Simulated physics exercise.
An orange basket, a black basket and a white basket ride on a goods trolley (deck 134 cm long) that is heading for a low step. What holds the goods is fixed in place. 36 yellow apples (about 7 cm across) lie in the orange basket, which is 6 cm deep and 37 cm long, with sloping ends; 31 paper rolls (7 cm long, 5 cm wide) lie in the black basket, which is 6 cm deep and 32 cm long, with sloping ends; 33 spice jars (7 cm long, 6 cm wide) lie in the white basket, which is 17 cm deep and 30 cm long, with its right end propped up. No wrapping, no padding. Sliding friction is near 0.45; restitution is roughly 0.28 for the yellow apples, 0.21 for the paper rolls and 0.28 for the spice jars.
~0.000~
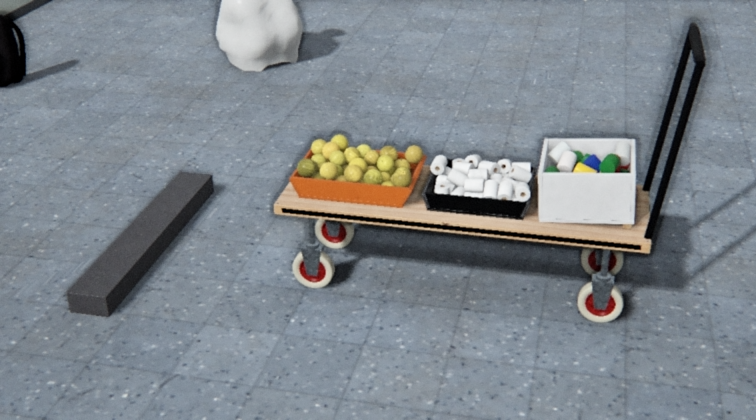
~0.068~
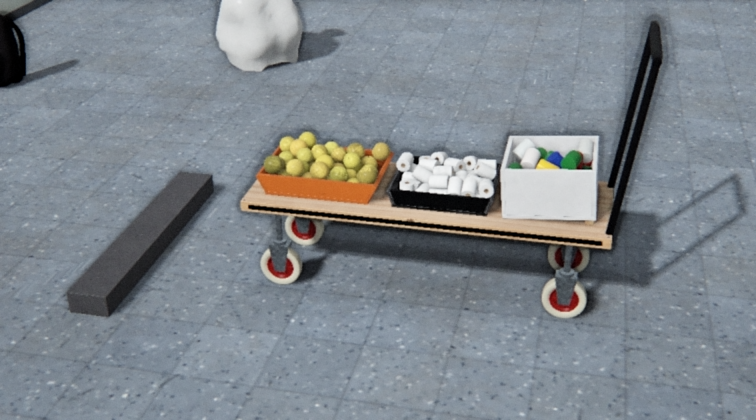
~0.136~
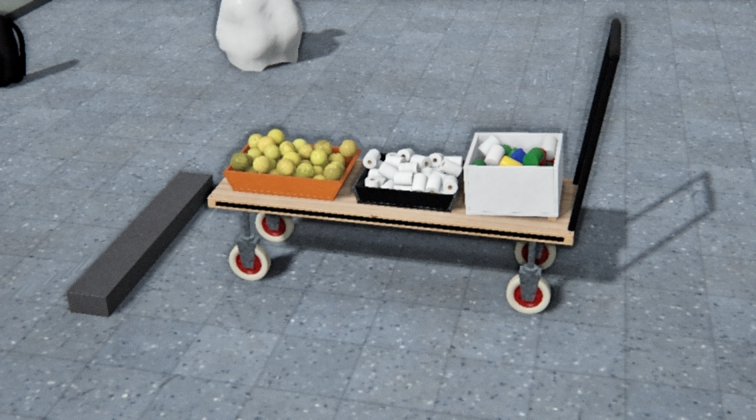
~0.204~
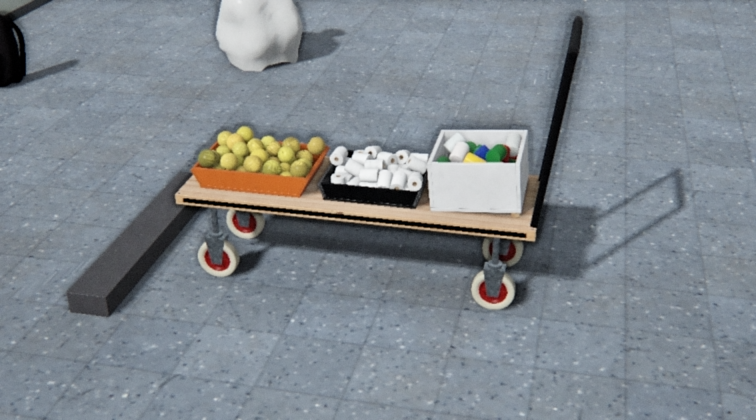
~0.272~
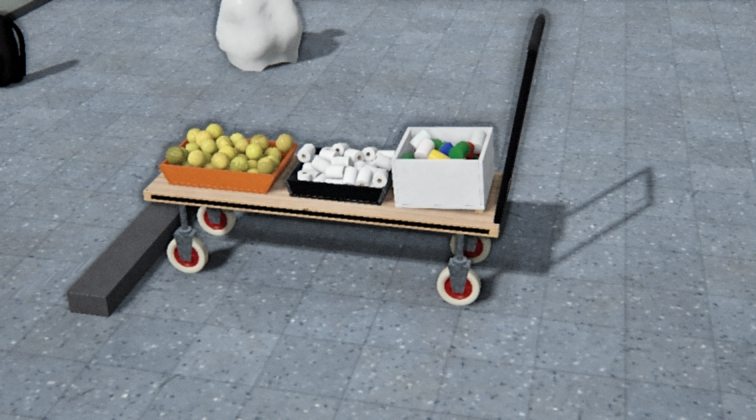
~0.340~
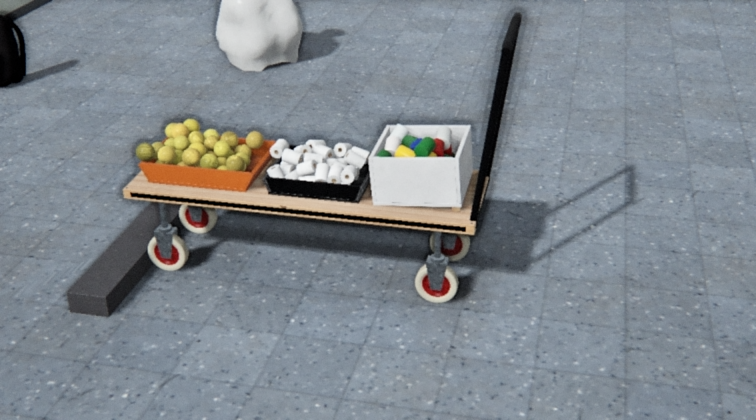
A trolley carrying orange, black and white baskets rolls left to a dark low step.
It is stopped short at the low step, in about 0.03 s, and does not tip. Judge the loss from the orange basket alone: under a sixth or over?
Over a sixth of the yellow apples leave the orange basket.
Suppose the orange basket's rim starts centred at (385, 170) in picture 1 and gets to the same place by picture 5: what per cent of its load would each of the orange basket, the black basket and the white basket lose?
In that case orange basket 40, black basket 20, white basket 10 per cent.
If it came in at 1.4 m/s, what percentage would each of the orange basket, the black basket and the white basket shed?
Then orange basket 10, black basket 10, white basket 0 per cent.
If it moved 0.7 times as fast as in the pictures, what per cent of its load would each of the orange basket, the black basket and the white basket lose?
In that case orange basket 10, black basket 10, white basket 0 per cent.
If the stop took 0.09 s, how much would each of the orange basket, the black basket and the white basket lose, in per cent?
In that case orange basket 20, black basket 10, white basket 0 per cent.
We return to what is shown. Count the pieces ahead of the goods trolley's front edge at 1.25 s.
Some 8 pieces.
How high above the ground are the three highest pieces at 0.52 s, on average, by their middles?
Roughly 58 cm.
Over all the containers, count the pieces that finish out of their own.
About 16.
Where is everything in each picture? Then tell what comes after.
In the first picture (we follow the rim corner now nearest the camera), orange basket at (409, 189); black basket at (527, 203); 60 cm still to roll; nothing out yet.
Orange basket at (374, 185); black basket at (490, 199); 47 cm still to roll, in the second picture.
Orange basket at (339, 182); black basket at (454, 196); 34 cm still to roll, in the third picture.
Orange basket at (305, 179); black basket at (418, 192); 21 cm still to roll, in the fourth picture.
Orange basket at (272, 175); black basket at (383, 189); 8 cm still to roll, in the fifth picture.
Orange basket at (250, 173); black basket at (361, 186); stopped; nothing out yet, in the sixth picture.
After 0.40 s, 2 of 36 out of the orange basket, 1 of 31 out of the black basket and 0 of 33 out of the white basket.
After 0.52 s, 8 of 36 out of the orange basket, 4 of 31 out of the black basket and 1 of 33 out of the white basket.
After 0.75 s, 9 of 36 out of the orange basket, 5 of 31 out of the black basket and 1 of 33 out of the white basket.
Outcome (at 1.25 s), 10 of 36 out of the orange basket, 5 of 31 out of the black basket and 1 of 33 out of the white basket. Asked share, 10 of 36, 28 per cent.
